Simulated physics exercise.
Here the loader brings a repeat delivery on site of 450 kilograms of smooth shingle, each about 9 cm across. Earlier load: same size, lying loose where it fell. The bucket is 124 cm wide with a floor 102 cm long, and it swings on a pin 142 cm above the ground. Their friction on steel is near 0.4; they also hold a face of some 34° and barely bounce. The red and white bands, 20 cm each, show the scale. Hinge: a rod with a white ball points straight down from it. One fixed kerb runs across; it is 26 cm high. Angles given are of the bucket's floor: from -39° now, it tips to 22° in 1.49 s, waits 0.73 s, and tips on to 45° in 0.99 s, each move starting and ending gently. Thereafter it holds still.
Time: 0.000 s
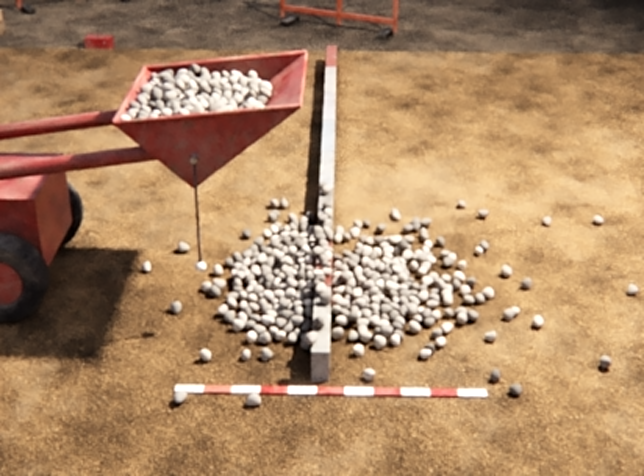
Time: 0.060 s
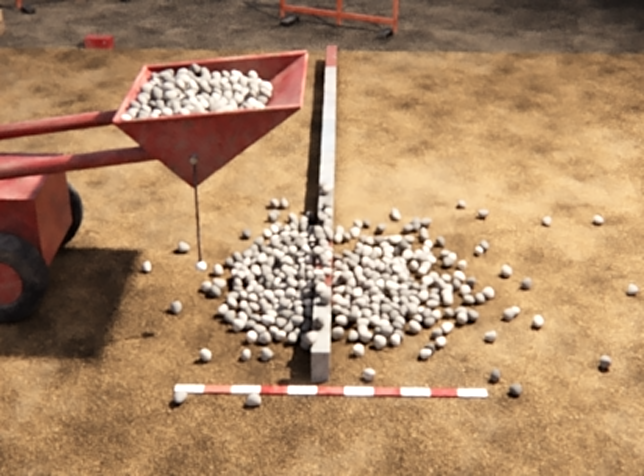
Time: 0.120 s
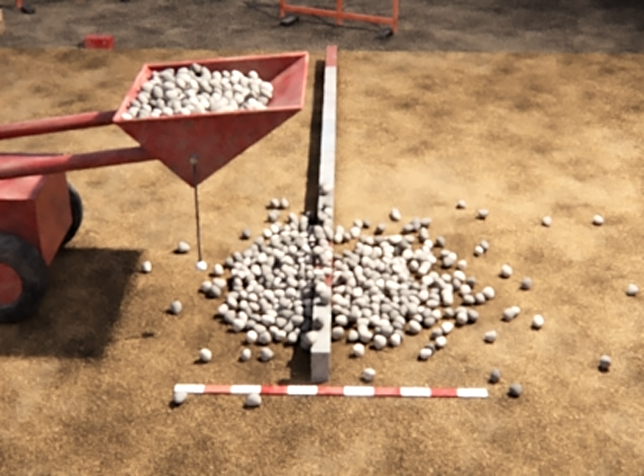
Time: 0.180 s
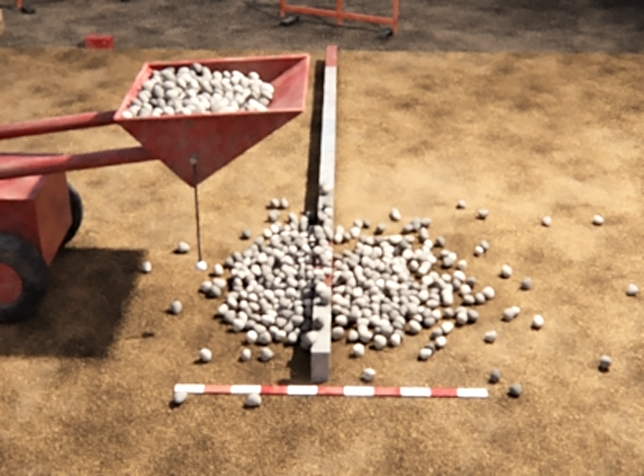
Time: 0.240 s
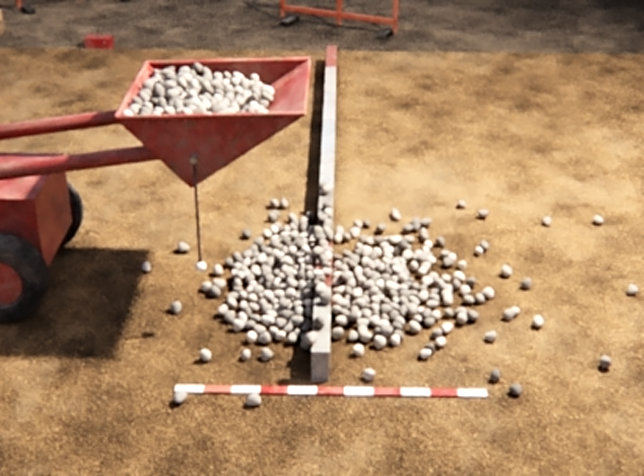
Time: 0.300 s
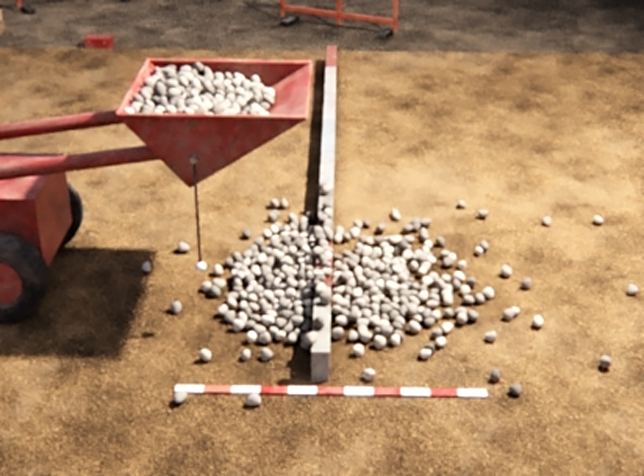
A red bucket full of pale stones tilts slightly beside a loose heap across a kerb.
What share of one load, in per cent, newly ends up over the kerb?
97 %.
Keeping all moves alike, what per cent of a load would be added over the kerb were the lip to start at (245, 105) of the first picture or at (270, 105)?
About 25 per cent for the first, 55 per cent for the second.
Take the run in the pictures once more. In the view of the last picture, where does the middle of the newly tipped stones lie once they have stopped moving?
They settle centred around (375, 271).
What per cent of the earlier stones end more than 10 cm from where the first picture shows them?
Some 15 percent, give or take.
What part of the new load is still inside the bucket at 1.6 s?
Close to 85 in a hundred is still held.
After 1.1 s the floor is at 13°; in per cent of one load, 100 in the bucket, 54 on this side of the kerb, 46 over the kerb; the foremost stones are at (578, 275).
After 1.6 s the floor is at 22°; in per cent of one load, 83 in the bucket, 69 on this side of the kerb, 47 over the kerb; the foremost stones are at (578, 275).
After 3.7 s the floor is at 45°; in per cent of one load, 0 in the bucket, 58 on this side of the kerb, 142 over the kerb; the foremost stones are at (583, 279).
After 6.4 s the floor is at 45°; in per cent of one load, 0 in the bucket, 58 on this side of the kerb, 142 over the kerb; the foremost stones are at (583, 279). Net gain over the kerb, 97.
